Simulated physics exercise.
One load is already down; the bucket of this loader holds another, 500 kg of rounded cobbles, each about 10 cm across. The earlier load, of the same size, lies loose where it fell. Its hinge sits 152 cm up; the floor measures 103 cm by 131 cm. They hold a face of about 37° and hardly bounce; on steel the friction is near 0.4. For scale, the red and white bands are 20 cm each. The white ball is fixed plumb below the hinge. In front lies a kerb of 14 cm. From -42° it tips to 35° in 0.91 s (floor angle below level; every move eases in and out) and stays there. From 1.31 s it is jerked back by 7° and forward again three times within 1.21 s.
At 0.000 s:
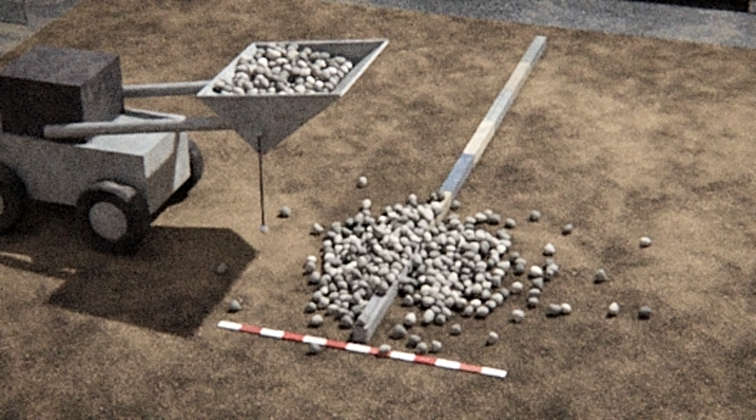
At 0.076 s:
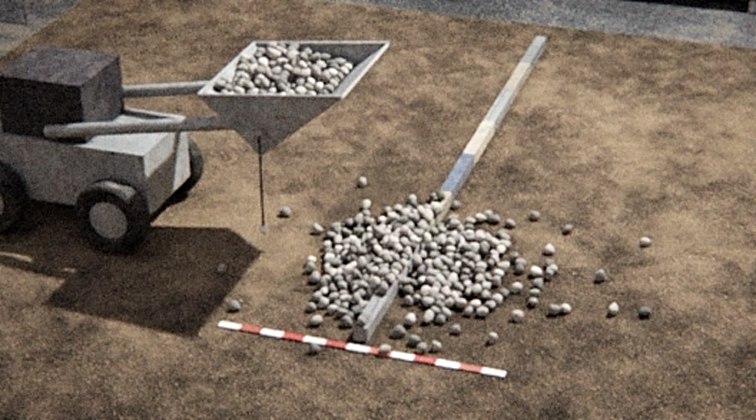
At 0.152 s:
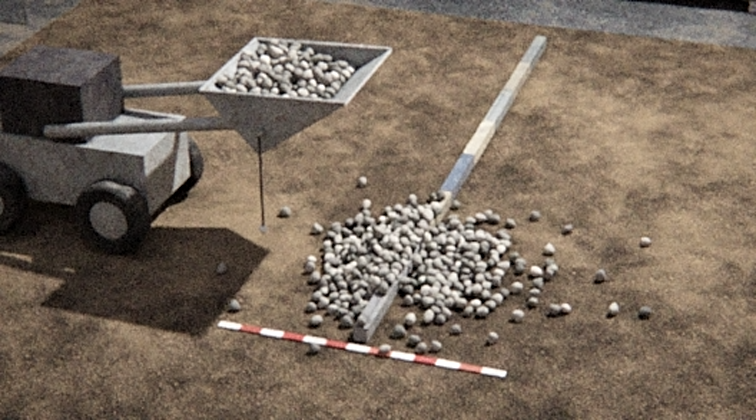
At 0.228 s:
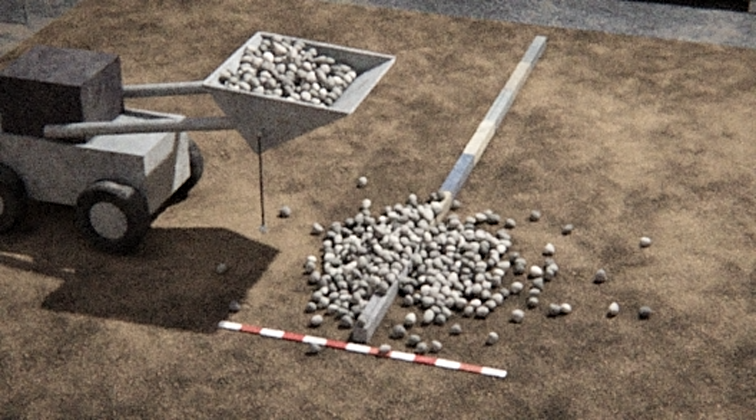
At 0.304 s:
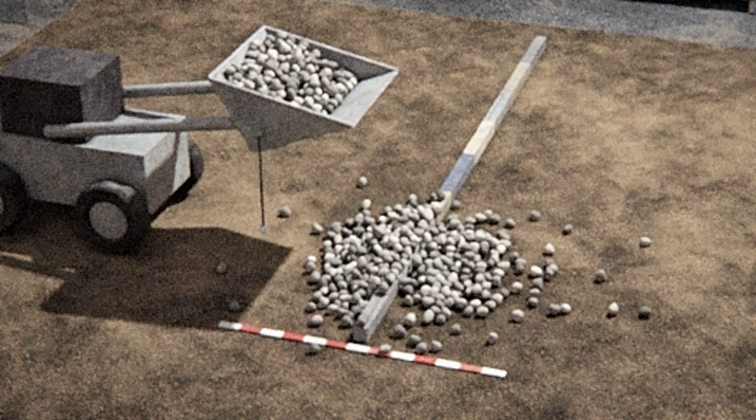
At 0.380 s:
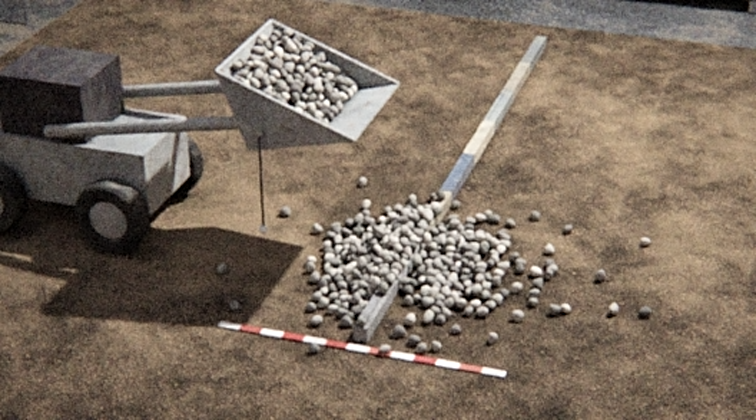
A loader's bucket full of grey stones slowly tilts forward near a loose heap of stones.
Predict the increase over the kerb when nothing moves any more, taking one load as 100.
Roughly 65 per cent of a load more.
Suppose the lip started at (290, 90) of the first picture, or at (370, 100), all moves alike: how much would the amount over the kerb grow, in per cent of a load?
Near 15 per cent from the first place, 95 from the second.
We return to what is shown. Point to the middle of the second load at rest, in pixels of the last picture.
Their middle is at about (430, 254).
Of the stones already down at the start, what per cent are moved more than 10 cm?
About 20 per cent.
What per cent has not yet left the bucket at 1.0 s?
Roughly 85 per cent is still inside.
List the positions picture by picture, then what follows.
In the first frame, the bucket is at -42°, its lip at (341, 95); the top of the load is at (309, 63). The earlier load is highest near (403, 233), 25 cm above ground level, 60 % on this side of the kerb, 40 % over the kerb.
In the second frame, lip at (342, 97), floor tilted -40°, highest stones at (301, 59); the stones move at 0.2 m/s on average.
In the third frame, lip at (346, 104), floor tilted -36°, highest stones at (276, 51); the stones move at 0.3 m/s on average.
In the fourth frame, lip at (349, 114), floor tilted -30°, highest stones at (272, 49); the stones move at 0.4 m/s on average.
In the fifth frame, the bucket is at -22°, its lip at (353, 126); the top of the load is at (269, 45); the stones move at 0.5 m/s on average.
In the sixth frame, the bucket is at -13°, its lip at (354, 141); the top of the load is at (271, 41); the stones move at 0.5 m/s on average.
After 0.7 s the floor is at 23°; in per cent of one load, 100 in the bucket, 60 on this side of the kerb, 40 over the kerb; the foremost stones are at (591, 287).
After 1.0 s the floor is at 35°; in per cent of one load, 85 in the bucket, 75 on this side of the kerb, 40 over the kerb; the foremost stones are at (591, 287).
After 3.0 s the floor is at 35°; in per cent of one load, 0 in the bucket, 95 on this side of the kerb, 105 over the kerb; the foremost stones are at (617, 279).
After 5.8 s the floor is at 35°; in per cent of one load, 0 in the bucket, 95 on this side of the kerb, 105 over the kerb; the foremost stones are at (617, 279). Net gain over the kerb, 65.
